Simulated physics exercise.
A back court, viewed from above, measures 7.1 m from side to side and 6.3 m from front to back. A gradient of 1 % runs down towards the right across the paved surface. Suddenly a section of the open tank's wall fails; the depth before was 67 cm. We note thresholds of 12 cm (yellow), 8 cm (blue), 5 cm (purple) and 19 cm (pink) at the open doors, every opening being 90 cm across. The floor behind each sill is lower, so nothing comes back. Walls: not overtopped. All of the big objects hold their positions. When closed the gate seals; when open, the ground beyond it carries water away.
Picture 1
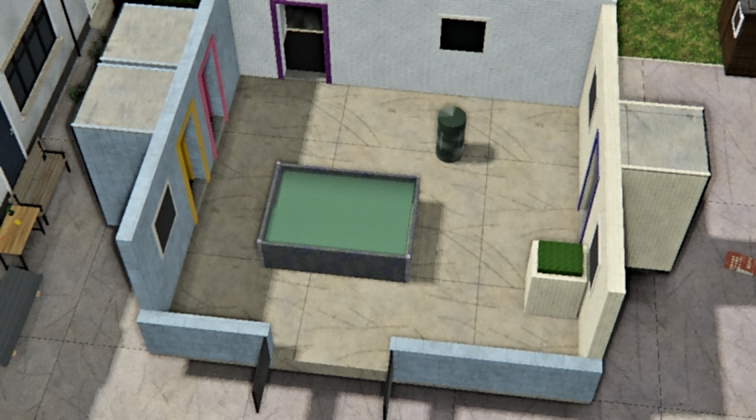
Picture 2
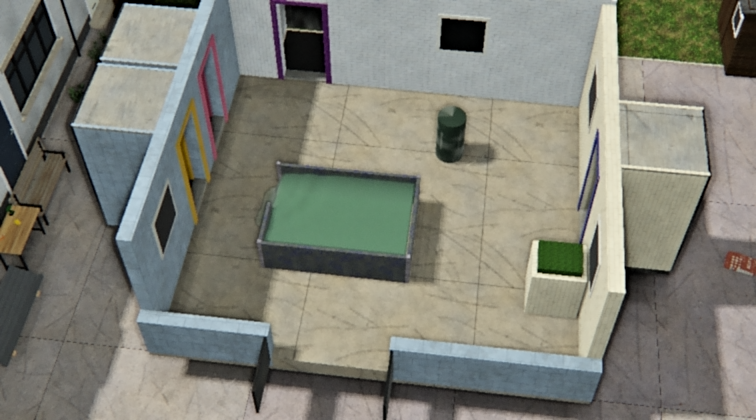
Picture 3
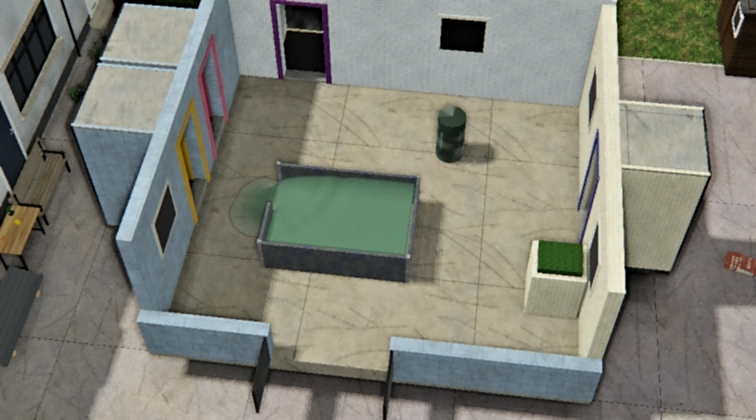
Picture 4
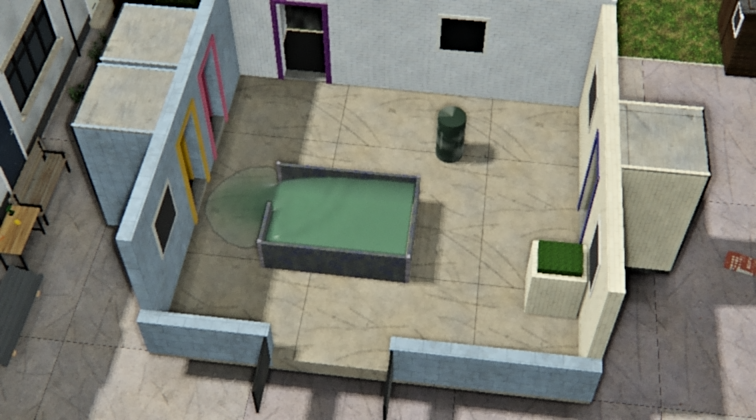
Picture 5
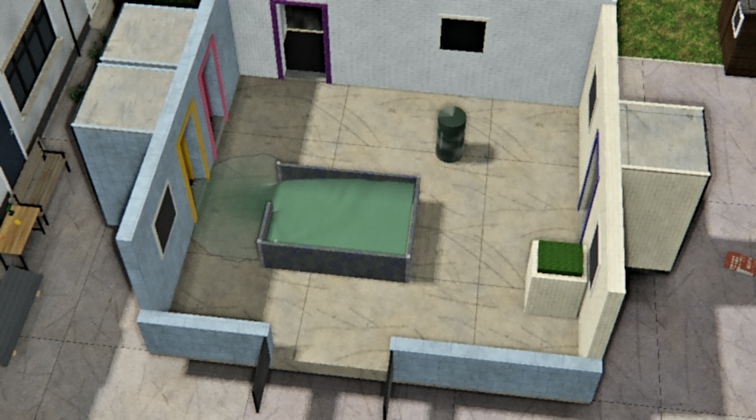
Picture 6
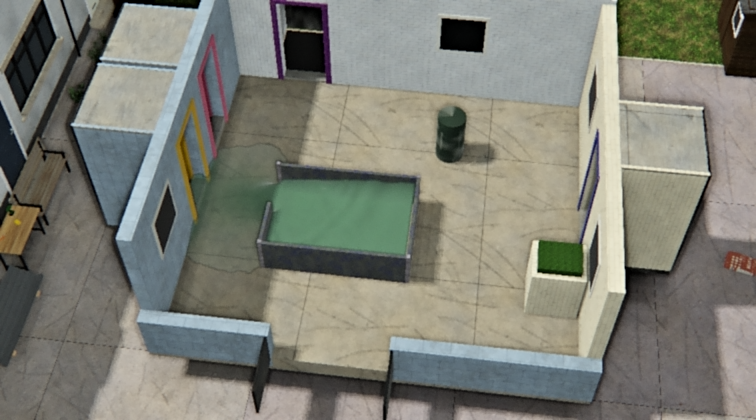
Green water slips out through the left end of a grey-walled open tank and spreads in a thin, rounded sheet over the shaded paving towards the yellow-framed doorway, the tank still looking nearly full. The pale paved court is seen from high above by a still camera, with bluish walls at left and front. A dark green barrel stands behind the tank, and a pale planter topped with green sits at right.
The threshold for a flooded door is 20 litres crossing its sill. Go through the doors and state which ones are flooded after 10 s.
Result: The yellow door is going to break the limit, the blue door is going to hold within the limit, the purple door is going to break the limit, the pink door is going to hold within the limit.
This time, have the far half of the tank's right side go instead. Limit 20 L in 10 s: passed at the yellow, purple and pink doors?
Outcomes - yellow: Not exceeded, purple: Not exceeded, pink: Not exceeded.
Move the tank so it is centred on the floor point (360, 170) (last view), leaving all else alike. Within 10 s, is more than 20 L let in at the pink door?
Pink: Too much.
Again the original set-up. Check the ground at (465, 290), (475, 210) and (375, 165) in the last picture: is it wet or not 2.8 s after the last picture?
Listed in sequence, the spots are bone dry, bone dry and bone dry.
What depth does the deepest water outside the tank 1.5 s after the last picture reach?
I'd put it at close to 34 cm.
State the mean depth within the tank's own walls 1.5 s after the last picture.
Depth, averaged: Around 43 centimetres.
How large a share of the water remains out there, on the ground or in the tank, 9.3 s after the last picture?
That would be close to 74 per cent.
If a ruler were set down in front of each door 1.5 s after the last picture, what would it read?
Centimetres: Yellow 35 / blue 0 / purple 6 / pink 18.
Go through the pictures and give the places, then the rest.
In the first frame, the open tank at (341, 212) is whole and still, 67 cm deep.
In the second frame, the front is at a hidden place, 0.5 m from the gap at (278, 202); 0.2 m2 of floor is under water; 67 cm left at the back of the open tank.
In the third frame, the front is at (234, 216), 0.8 m from the gap at (278, 202); 0.8 m2 of floor is under water; 67 cm left at the back of the open tank.
In the fourth frame, water pours out at (278, 203) and has run 1.3 m, to (210, 210); typically 6 cm deep outside, 67 cm at the open tank's back.
In the fifth frame, the front is at (193, 232), 1.6 m from the gap at (278, 202); 2.8 m2 of floor is under water; 67 cm left at the back of the open tank.
In the sixth frame, the front is at (217, 152), 1.9 m from the gap at (278, 202); 3.3 m2 of floor is under water; 67 cm left at the back of the open tank.
Then, 0.7 s after the last picture water covers 15 % of the floor and is deepest (37 cm) near (207, 187); yellow door 30 cm at the sill, 116 L in, blue door not reached, purple door not reached, pink door 19 cm at the sill, 0 L in.
Then, 1.5 s after the last picture water covers 20 % of the floor and is deepest (34 cm) near (205, 195); yellow door 35 cm at the sill, 268 L in, blue door not reached, purple door 6 cm at the sill, 0 L in, pink door 18 cm at the sill, 1 L in.
Then, 2.8 s after the last picture water covers 30 % of the floor and is deepest (26 cm) near (203, 202); yellow door 25 cm at the sill, 417 L in, blue door not reached, purple door 12 cm at the sill, 27 L in, pink door 13 cm at the sill, 2 L in.
Then, 5.3 s after the last picture water covers 65 % of the floor and is deepest (18 cm) near (203, 202); yellow door 18 cm at the sill, 523 L in, blue door not reached, purple door 11 cm at the sill, 77 L in, pink door 10 cm at the sill, 2 L in.
Then, 9.3 s after the last picture water covers 90 % of the floor and is deepest (10 cm) near (575, 282); yellow door 10 cm at the sill, 546 L in, blue door 4 cm at the sill, 0 L in, purple door 8 cm at the sill, 115 L in, pink door 5 cm at the sill, 2 L in.
